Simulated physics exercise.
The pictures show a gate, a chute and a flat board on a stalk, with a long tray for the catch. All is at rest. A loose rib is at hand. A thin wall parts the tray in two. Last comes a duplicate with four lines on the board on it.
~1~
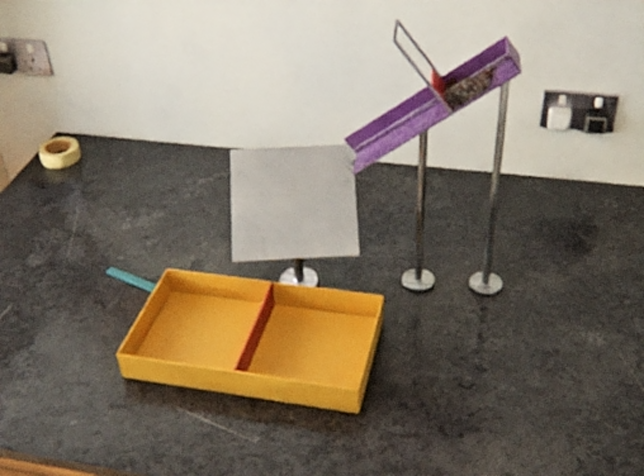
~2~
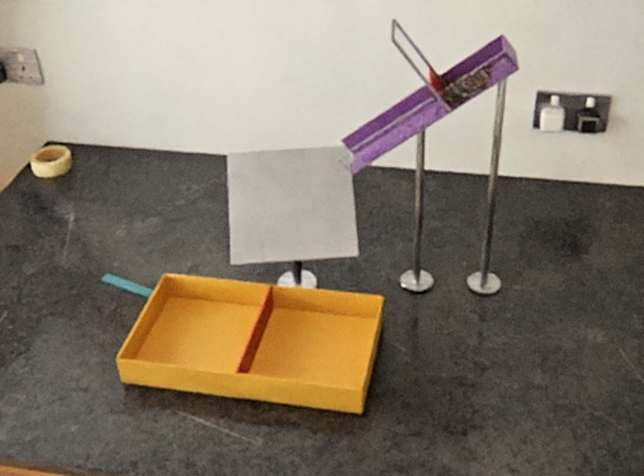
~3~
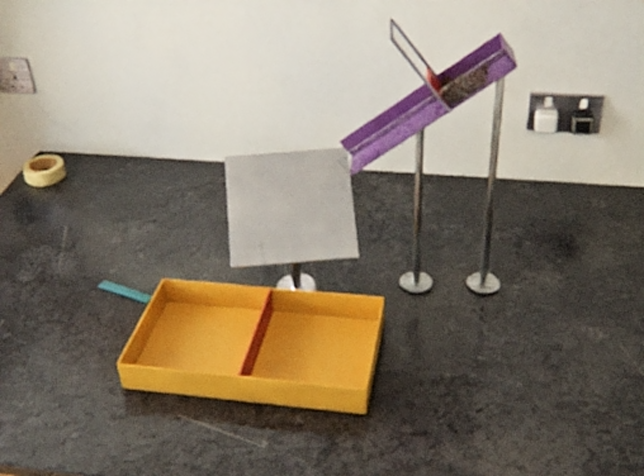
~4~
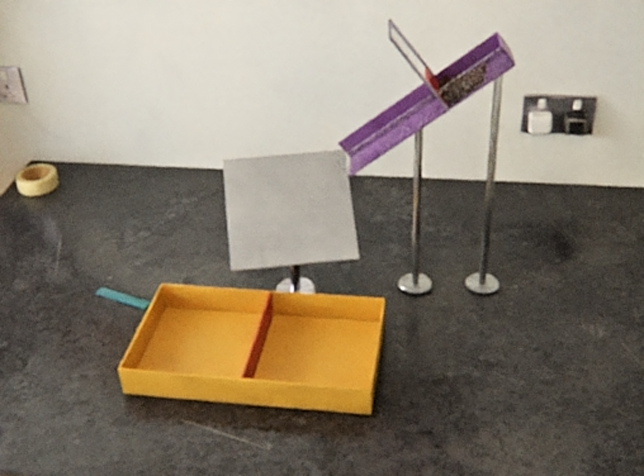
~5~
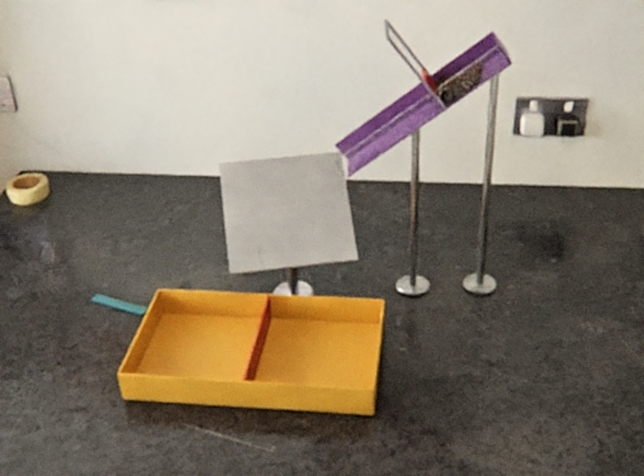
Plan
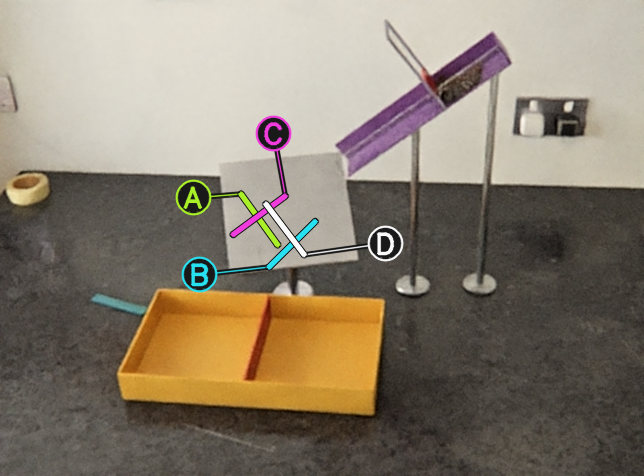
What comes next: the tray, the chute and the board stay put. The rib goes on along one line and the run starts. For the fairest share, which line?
I would pick line C.
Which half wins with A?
Right.
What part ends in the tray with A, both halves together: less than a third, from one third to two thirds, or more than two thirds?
It is more than two thirds.
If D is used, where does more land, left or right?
Right.
On the marked copy, line A from (241, 194) to (277, 244); line B from (315, 221) to (269, 267); line C from (285, 196) to (233, 234); line D from (265, 203) to (304, 254).
With A, of what is caught, a small share in the left half, all but a few in the right.
With B, of what is caught, all but a few in the left half, a small share in the right.
With C, of what is caught, close to two thirds in the left half, close to a third in the right.
With D, of what is caught, close to a quarter in the left half, the bulk in the right.
